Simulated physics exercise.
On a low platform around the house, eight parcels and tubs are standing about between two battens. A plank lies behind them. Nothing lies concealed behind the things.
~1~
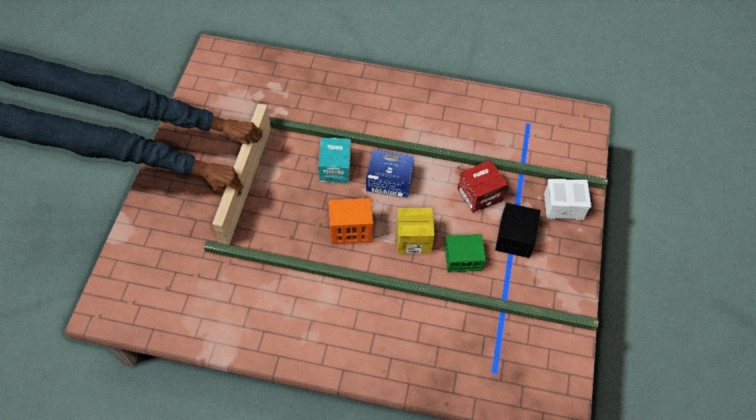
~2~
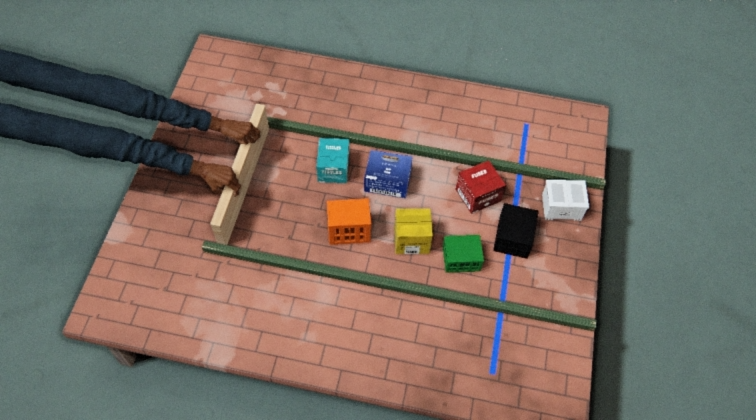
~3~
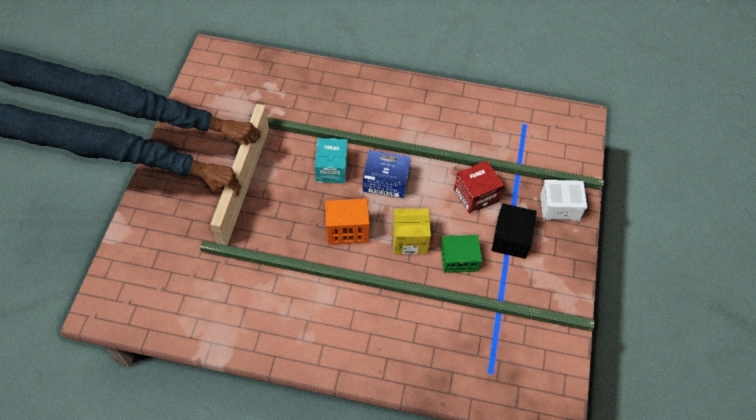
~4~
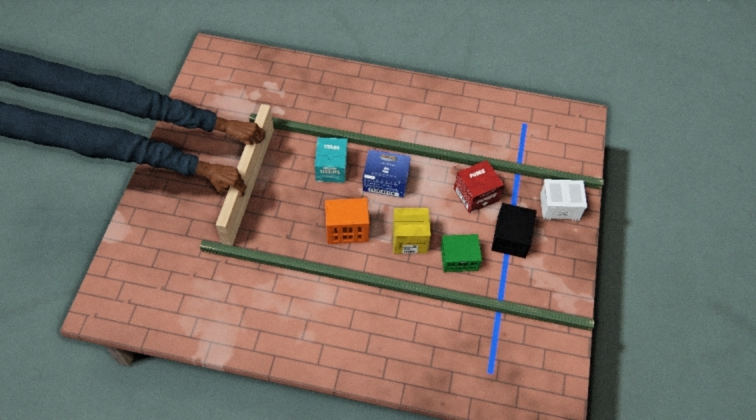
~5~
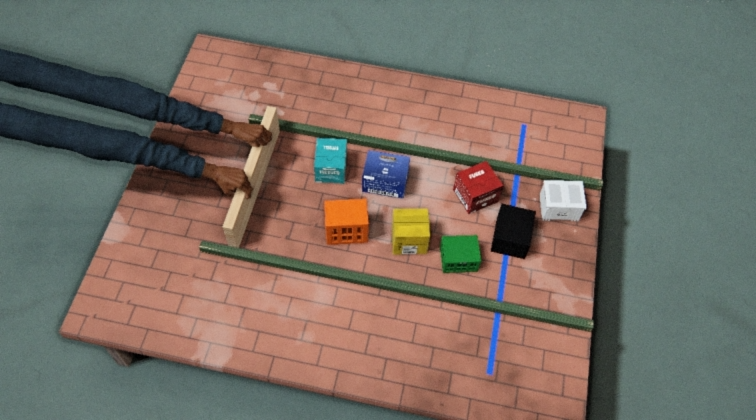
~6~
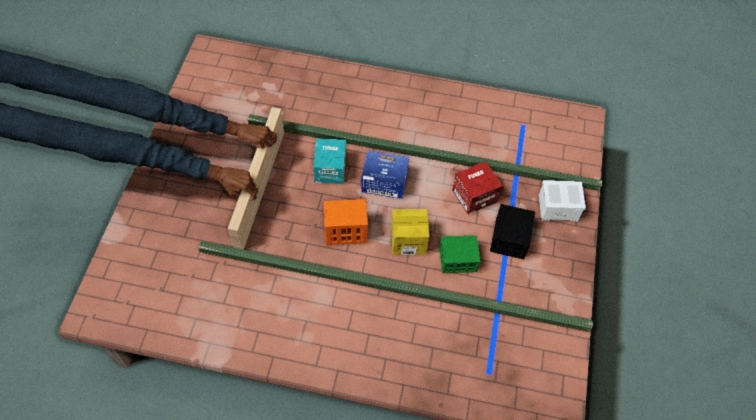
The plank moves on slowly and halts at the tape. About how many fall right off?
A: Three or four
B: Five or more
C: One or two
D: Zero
Three or four (A).
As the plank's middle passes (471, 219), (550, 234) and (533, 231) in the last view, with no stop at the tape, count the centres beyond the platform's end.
The counts would come out as 1, 6 and 4.
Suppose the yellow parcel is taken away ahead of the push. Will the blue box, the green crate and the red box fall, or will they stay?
The blue box is still up, the green crate is still up and the red box goes down.
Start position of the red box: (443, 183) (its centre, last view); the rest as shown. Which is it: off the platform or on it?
Result: It falls away.
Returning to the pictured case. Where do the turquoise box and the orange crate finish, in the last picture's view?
You'll find the turquoise box at roughly (529, 200) and the orange crate at roughly (527, 263).
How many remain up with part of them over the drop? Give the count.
It would come to 0.
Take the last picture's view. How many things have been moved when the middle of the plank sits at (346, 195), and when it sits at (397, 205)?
At the first place 3, at the second 6.
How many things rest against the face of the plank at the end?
Contact count: 2.
Soon after, none off yet; white tote at rest near (561, 201); black crate at rest near (512, 232); red box at rest near (477, 188).
Then, none off yet; white tote at rest near (561, 201); black crate at rest near (512, 232); red box moved about its own width near (501, 194).
Further on, none off yet; white tote moved about its own width near (595, 210); black crate moved about its own width near (554, 239); red box moved well along near (558, 206).
By the end, the number that fall off is three or four; fallen, green crate, red box, black crate and white tote.
